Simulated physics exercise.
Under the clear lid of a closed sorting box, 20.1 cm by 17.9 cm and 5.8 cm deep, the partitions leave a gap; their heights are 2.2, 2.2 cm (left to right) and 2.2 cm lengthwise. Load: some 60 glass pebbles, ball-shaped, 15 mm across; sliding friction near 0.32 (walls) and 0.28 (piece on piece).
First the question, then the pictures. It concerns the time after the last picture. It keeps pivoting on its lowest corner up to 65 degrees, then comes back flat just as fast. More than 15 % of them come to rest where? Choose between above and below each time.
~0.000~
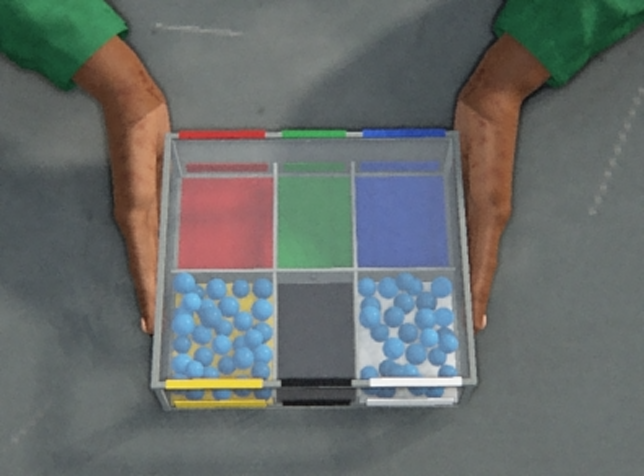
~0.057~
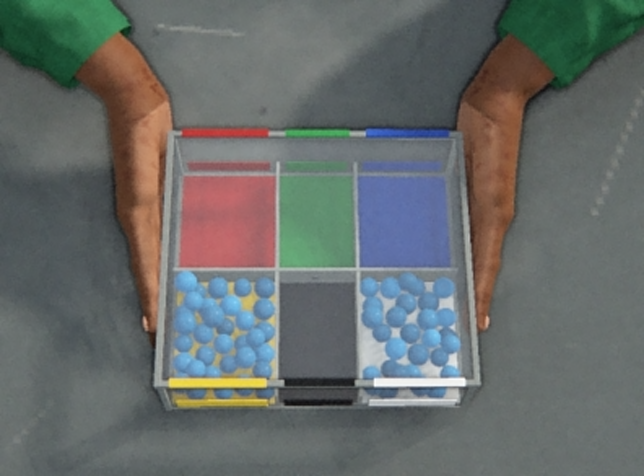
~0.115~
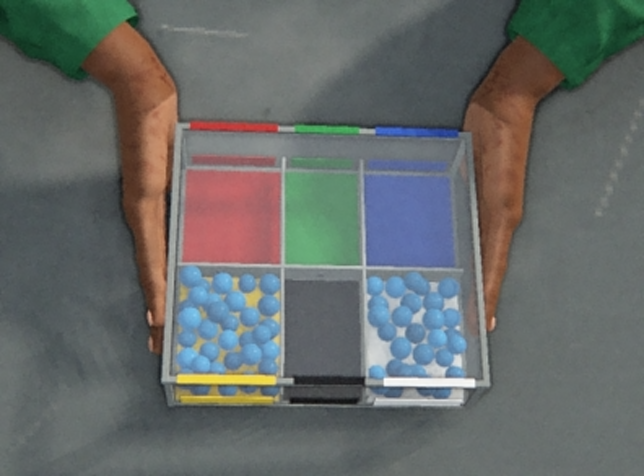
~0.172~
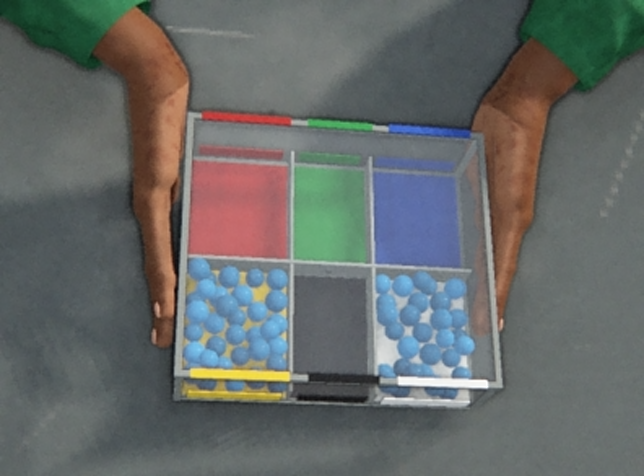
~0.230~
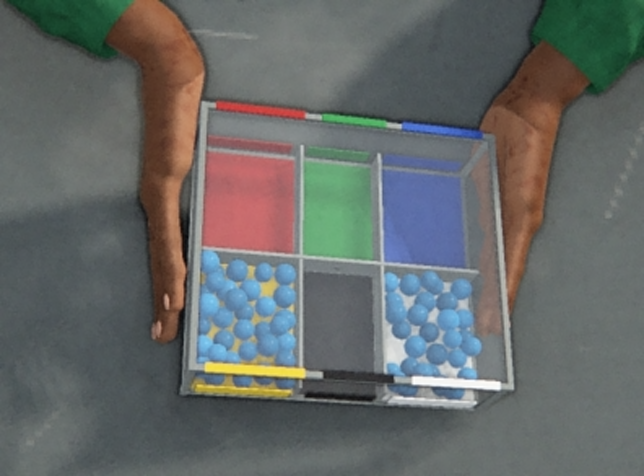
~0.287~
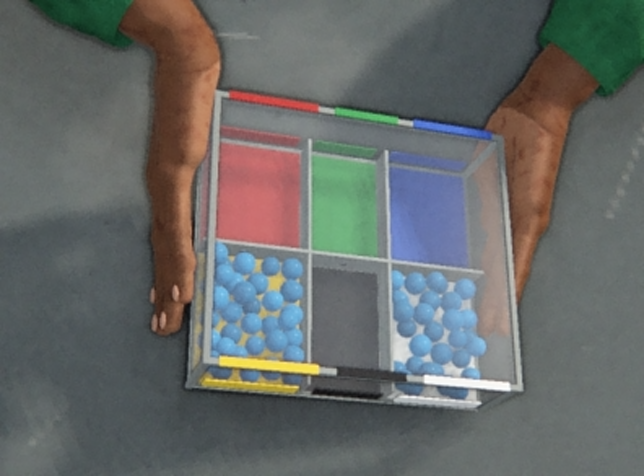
Red: Below, blue: Below, green: Below, yellow: Above, white: Above, black: Below.
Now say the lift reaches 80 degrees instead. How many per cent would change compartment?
About 35 per cent.
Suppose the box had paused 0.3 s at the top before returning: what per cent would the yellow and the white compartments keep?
You'd end up with yellow at 35 per cent and white at 60 per cent.
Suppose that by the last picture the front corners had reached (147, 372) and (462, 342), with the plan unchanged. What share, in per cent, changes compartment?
I'd say close to 15 in a hundred.
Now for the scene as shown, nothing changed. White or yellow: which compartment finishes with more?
Fuller: White.
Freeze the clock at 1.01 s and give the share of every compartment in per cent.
Red 0; blue 0; green 0; yellow 40; white 55; black 5.
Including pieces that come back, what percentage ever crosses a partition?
Estimate: Near 20 %.
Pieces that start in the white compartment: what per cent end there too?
That comes out at about 100 percent.
After 1.01 s, tilt 64 degrees; yellow 40 %, white 55 %, black 5 %.
After 1.49 s, tilt 27 degrees; blue 5 %, yellow 35 %, white 55 %, black 5 %.
Then, at 2.04 s, tilt 0 degrees; blue 5 %, yellow 35 %, white 55 %, black 5 %.
In the end, at 2.7 s, red 0 %, blue 5 %, green 0 %, yellow 35 %, white 55 %, black 5 %.
